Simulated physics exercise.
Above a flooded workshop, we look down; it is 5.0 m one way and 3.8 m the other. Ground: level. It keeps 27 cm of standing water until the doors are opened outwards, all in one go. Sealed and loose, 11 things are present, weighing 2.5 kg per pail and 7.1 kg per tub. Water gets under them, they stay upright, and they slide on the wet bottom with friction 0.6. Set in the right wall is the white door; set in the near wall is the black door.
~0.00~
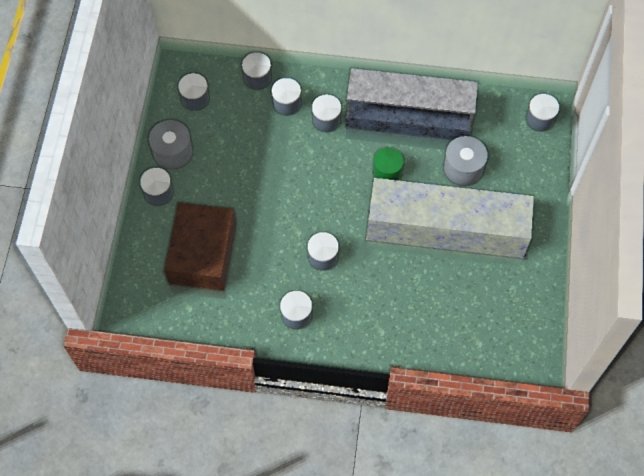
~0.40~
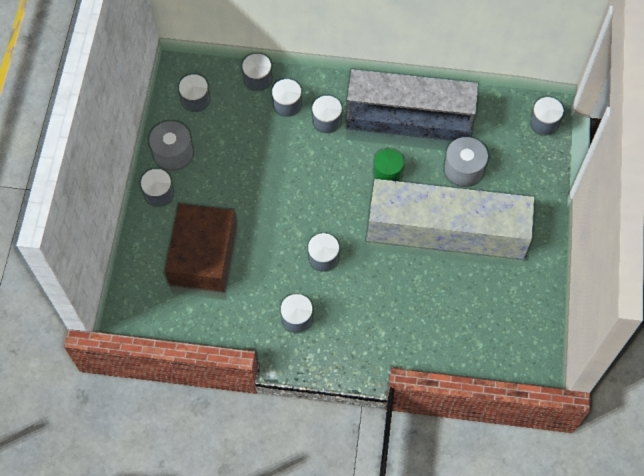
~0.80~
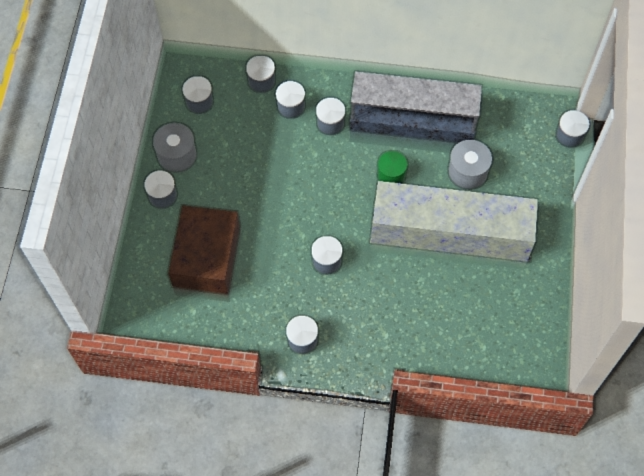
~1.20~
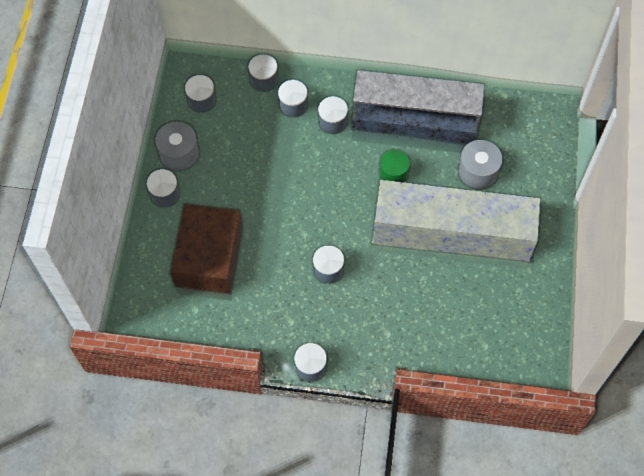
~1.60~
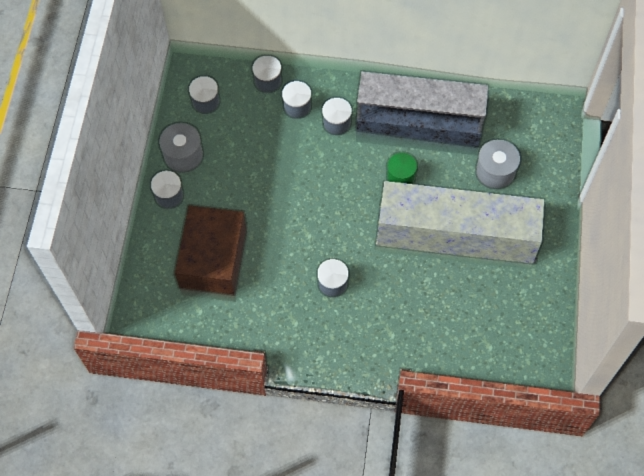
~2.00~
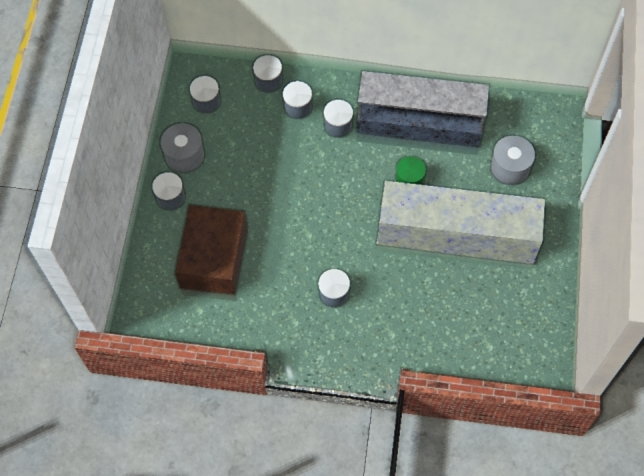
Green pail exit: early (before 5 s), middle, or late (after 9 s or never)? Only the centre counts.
Middle.
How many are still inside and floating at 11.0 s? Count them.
Count at that moment: 6.
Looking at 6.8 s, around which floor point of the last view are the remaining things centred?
Roughly at (346, 161).
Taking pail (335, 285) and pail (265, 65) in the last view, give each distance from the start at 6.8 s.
Going in the order asked, I'd say gone out for the first and 80 cm for the second.
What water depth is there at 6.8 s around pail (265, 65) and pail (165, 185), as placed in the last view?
I'd put it at 15 cm and 14 cm respectively.
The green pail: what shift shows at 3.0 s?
Around 40 centimetres.
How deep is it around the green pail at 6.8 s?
About 10 cm.
After 3.0 s the green pail is near (439, 173), 0.4 m from its start, afloat; 2 of 11 are out; 9 afloat.
After 6.8 s the green pail is near (600, 160), 2.2 m from its start, afloat; 4 of 11 are out; 7 afloat.
After 11.0 s the green pail has gone out (at 6.9 s); 5 of 11 are out; 6 afloat.
After 15.0 s the green pail has gone out (at 6.9 s); 6 of 11 are out; 5 afloat.
